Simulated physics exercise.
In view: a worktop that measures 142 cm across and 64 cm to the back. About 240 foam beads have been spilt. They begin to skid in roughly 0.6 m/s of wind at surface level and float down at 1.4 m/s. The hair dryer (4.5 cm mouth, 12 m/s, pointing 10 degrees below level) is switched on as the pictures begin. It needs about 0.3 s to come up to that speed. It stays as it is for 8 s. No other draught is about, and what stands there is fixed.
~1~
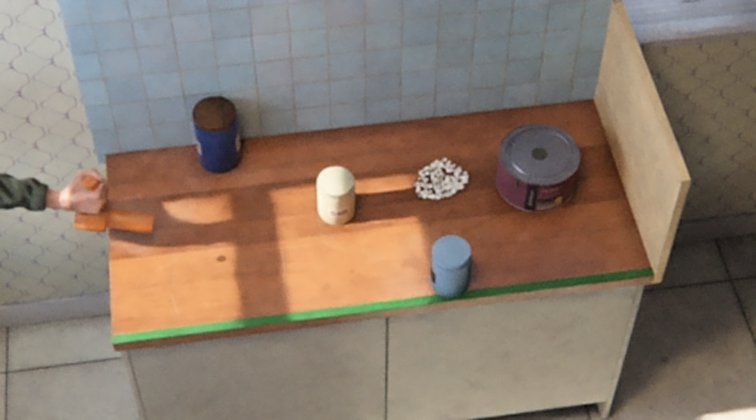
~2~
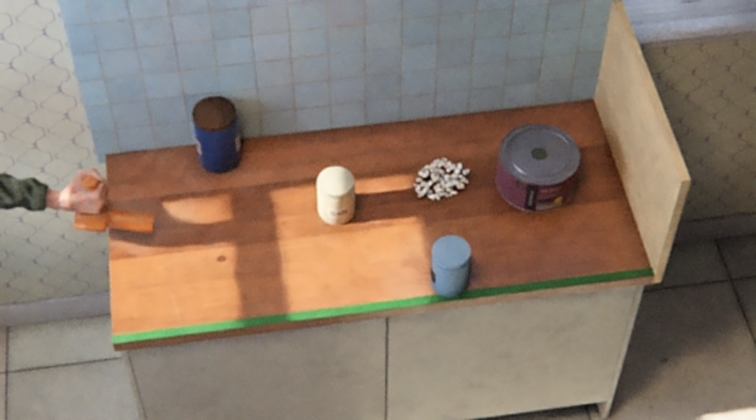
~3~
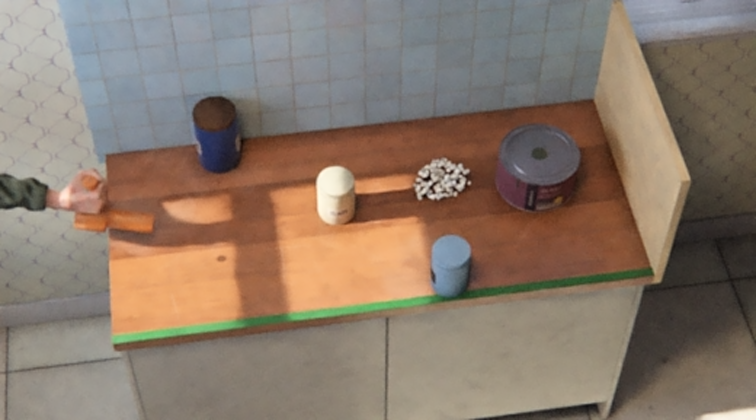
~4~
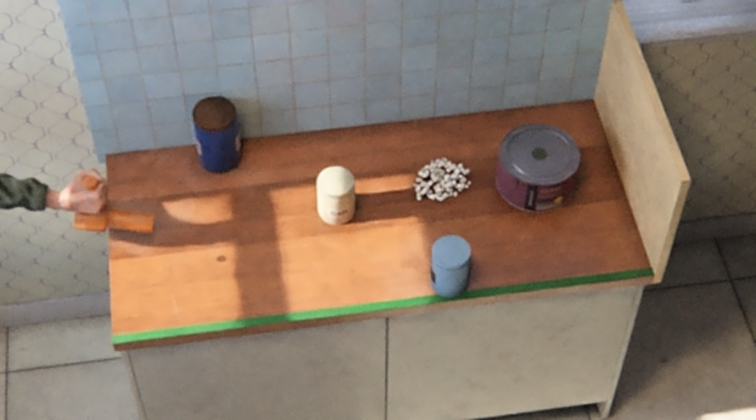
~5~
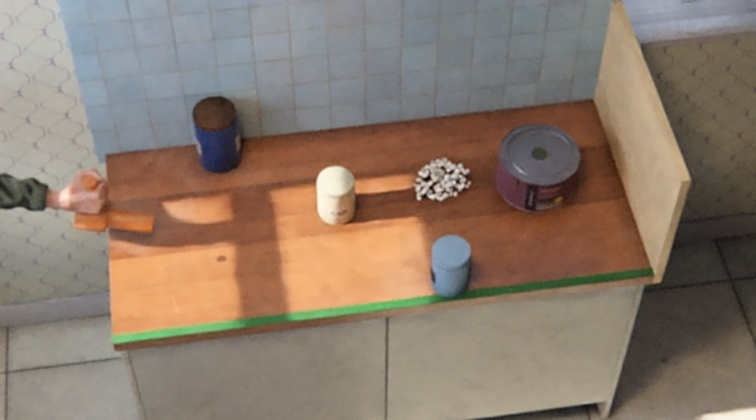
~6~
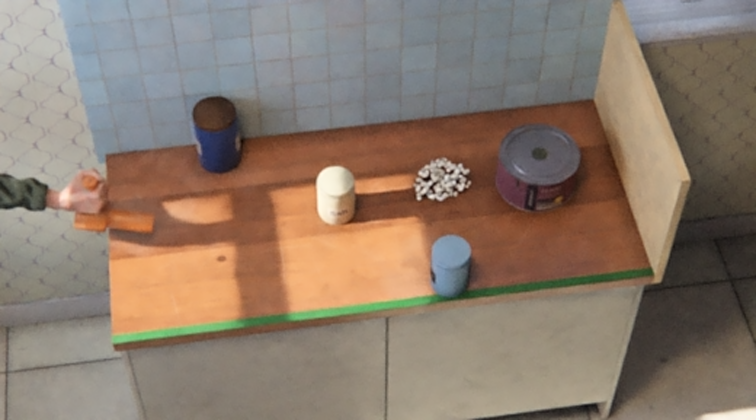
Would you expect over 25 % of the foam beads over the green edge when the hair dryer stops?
Answer: No.
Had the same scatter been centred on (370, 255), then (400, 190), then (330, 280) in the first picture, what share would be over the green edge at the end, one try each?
In turn about 80 %, 5 %, 100 %.
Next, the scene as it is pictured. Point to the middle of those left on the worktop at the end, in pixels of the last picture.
Near (455, 139).
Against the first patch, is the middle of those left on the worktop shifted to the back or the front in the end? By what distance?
Towards the back, some 15 cm.
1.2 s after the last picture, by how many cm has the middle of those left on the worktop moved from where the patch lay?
Roughly 5 cm.
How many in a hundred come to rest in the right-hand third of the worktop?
Some 70 per cent.
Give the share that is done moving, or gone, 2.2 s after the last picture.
Near 1 %.
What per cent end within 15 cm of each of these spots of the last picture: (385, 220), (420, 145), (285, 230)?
In turn about 0 %, 50 %, 0 %.
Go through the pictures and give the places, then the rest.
In the first picture, the middle of the foam beads is near (443, 182), none has stirred yet and the mouth of the hair dryer is at (153, 224).
In the second picture, the middle of the foam beads is near (443, 182), none has stirred yet and the green edge is centred on (389, 309).
In the third picture, the middle of the foam beads is near (443, 182), none has stirred yet, the top of a large tin is at (540, 153) and the top of a jar is at (336, 181).
In the fourth picture, the middle of the foam beads is near (443, 182) and none has stirred yet.
In the fifth picture, the middle of the foam beads is near (443, 182) and none has stirred yet.
In the sixth picture, the middle of the foam beads is near (443, 182) and none has stirred yet.
Then, 1.2 s after the last picture the count stands so, 0 % are over the green edge; the middle of those still in play is near (459, 168).
Then, 2.2 s after the last picture the count stands so, 0 % are over the green edge; the middle of those still in play is near (473, 155).
Then, 4.1 s after the last picture the count stands so, 1 % are over the green edge; the middle of those still in play is near (468, 143).
Then, 7.7 s after the last picture, at the end, 1 % are over the green edge; the middle of those still in play is near (455, 139).
